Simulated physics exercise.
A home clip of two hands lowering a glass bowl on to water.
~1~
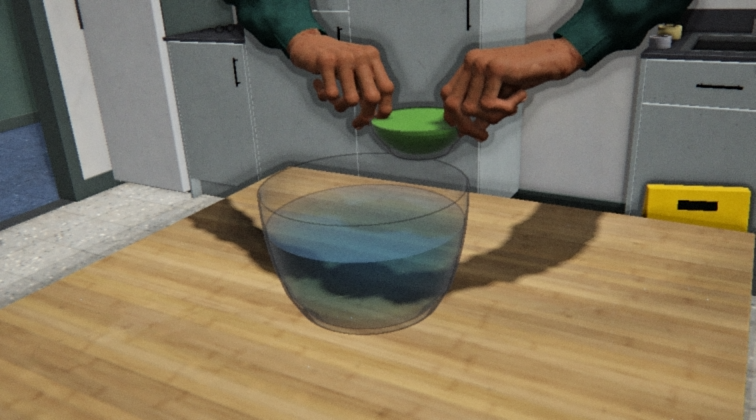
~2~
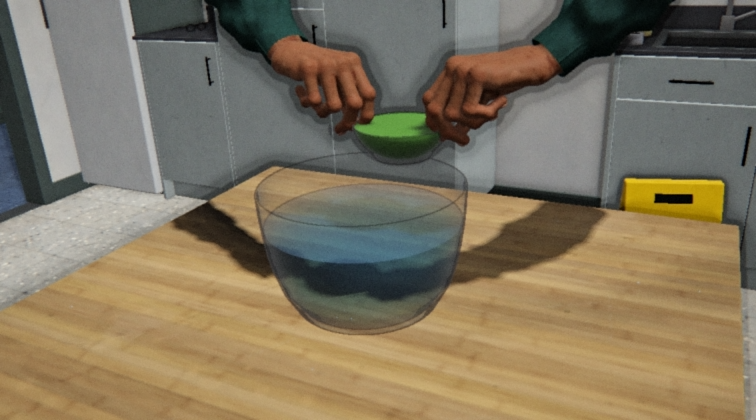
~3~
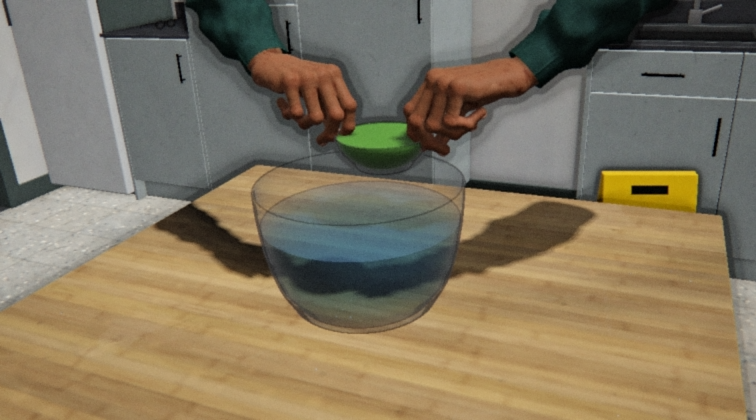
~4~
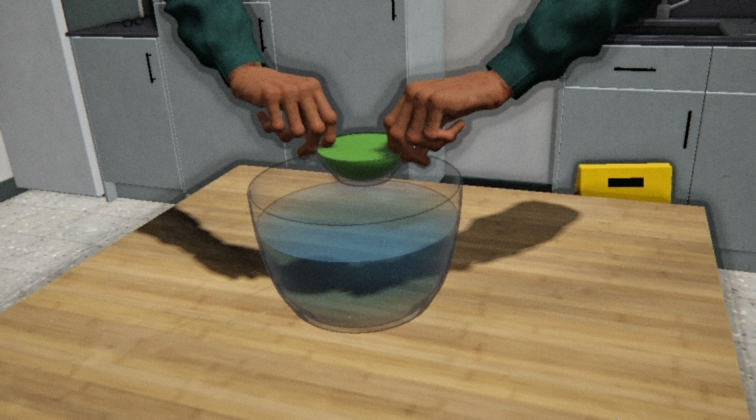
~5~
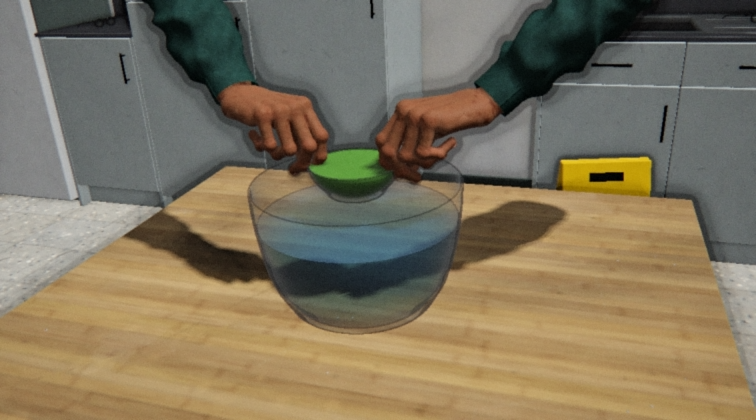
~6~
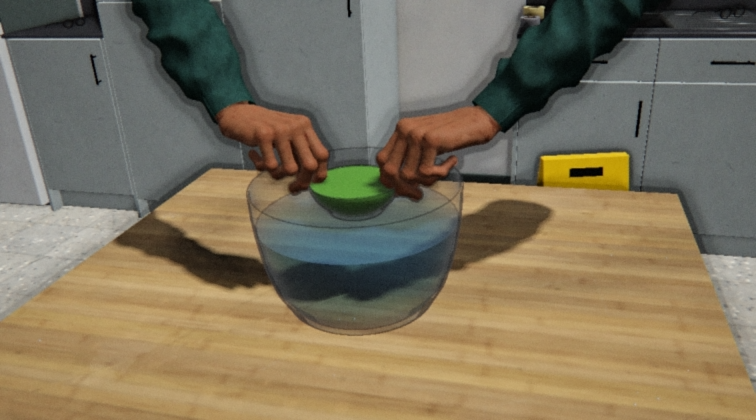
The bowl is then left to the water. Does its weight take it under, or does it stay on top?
You'll see it heads downward once it's free.
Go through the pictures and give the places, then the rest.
The first picture shows bowl (420, 132) nearly full; above the big tub.
The second picture shows bowl nearly full, surface at (402, 125); coming down.
The third picture shows bowl (383, 148) nearly full; lower.
The fourth picture shows bowl nearly full, surface at (363, 148); lower still.
The fifth picture shows bowl (355, 175) nearly full; close to the surface.
The sixth picture shows bowl nearly full, surface at (355, 182); just over the surface.
A moment on, the bowl dips into the water.
Further on, water pours in over its rim.
When it is over, the bowl lies on the bottom.
